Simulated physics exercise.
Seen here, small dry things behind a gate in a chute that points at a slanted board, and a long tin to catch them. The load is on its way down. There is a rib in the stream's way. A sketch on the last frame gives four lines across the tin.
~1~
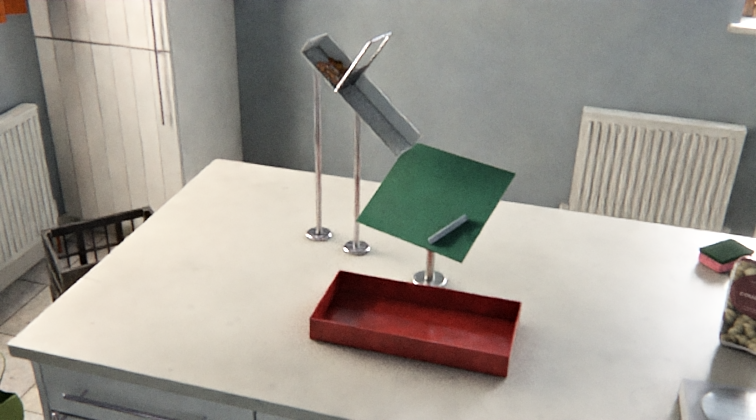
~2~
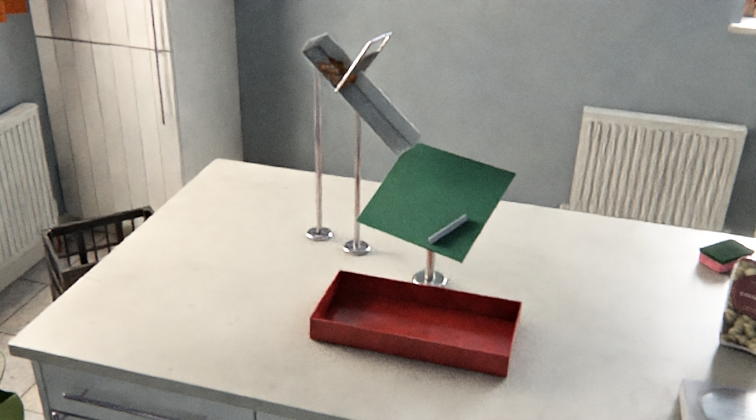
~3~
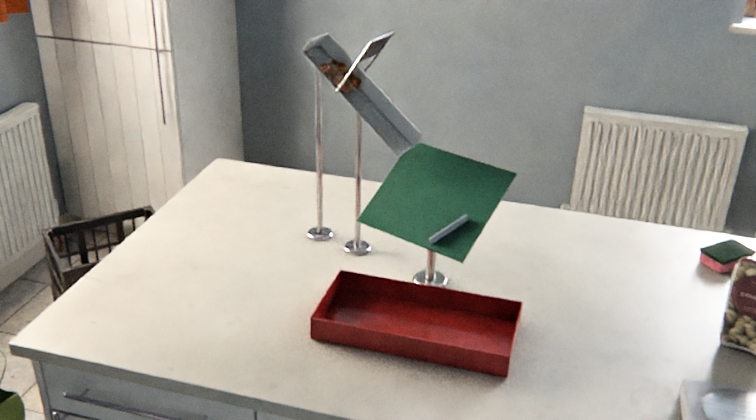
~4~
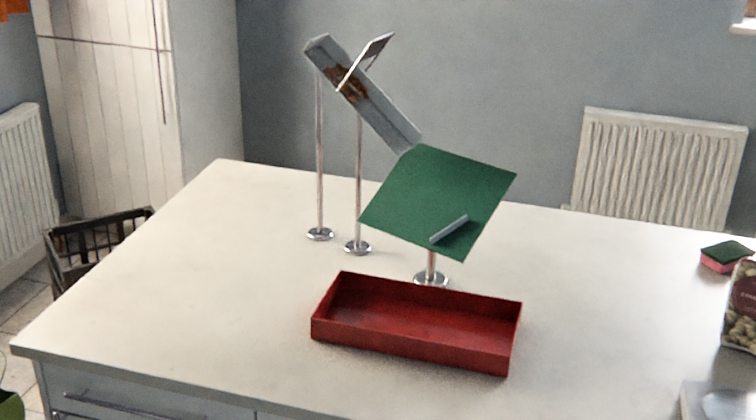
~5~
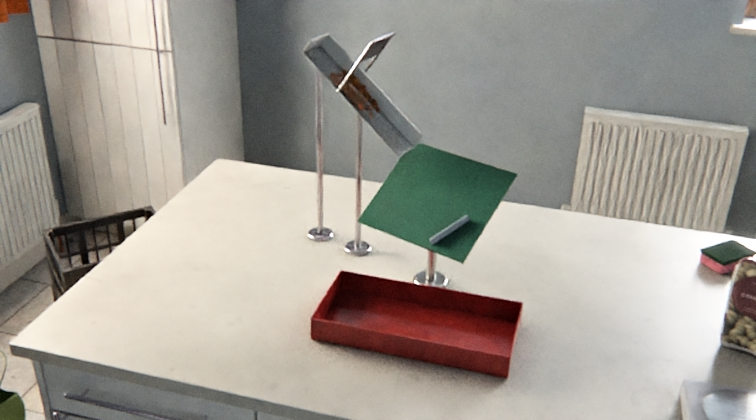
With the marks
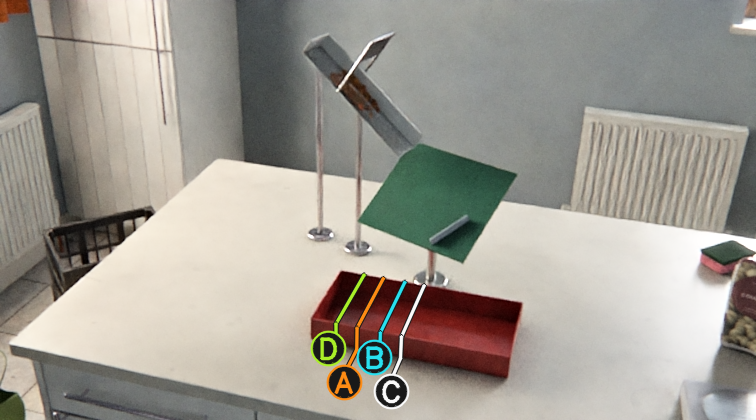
In this clip, a small clump of brown bits slides a short way down a grey sloping chute past a raised flap, above a tilted green board with a grey rib and an empty red tray on a white table.
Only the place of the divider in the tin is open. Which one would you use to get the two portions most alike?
B beats the others.
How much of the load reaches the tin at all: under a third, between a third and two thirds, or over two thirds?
It is over two thirds.
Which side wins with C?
The left side.
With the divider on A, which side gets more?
The right side.
On the marked copy, line A crosses the front rim at (357, 327); line B crosses the front rim at (380, 331); line C crosses the front rim at (401, 336); line D crosses the front rim at (336, 323).
For line A, of what is caught, a stray few on the left of the divider, nearly all on the right.
For line B, of what is caught, about half on the left of the divider, about half on the right.
For line C, of what is caught, nearly all on the left of the divider, a small part on the right.
For line D, of what is caught, none on the left of the divider, all on the right.
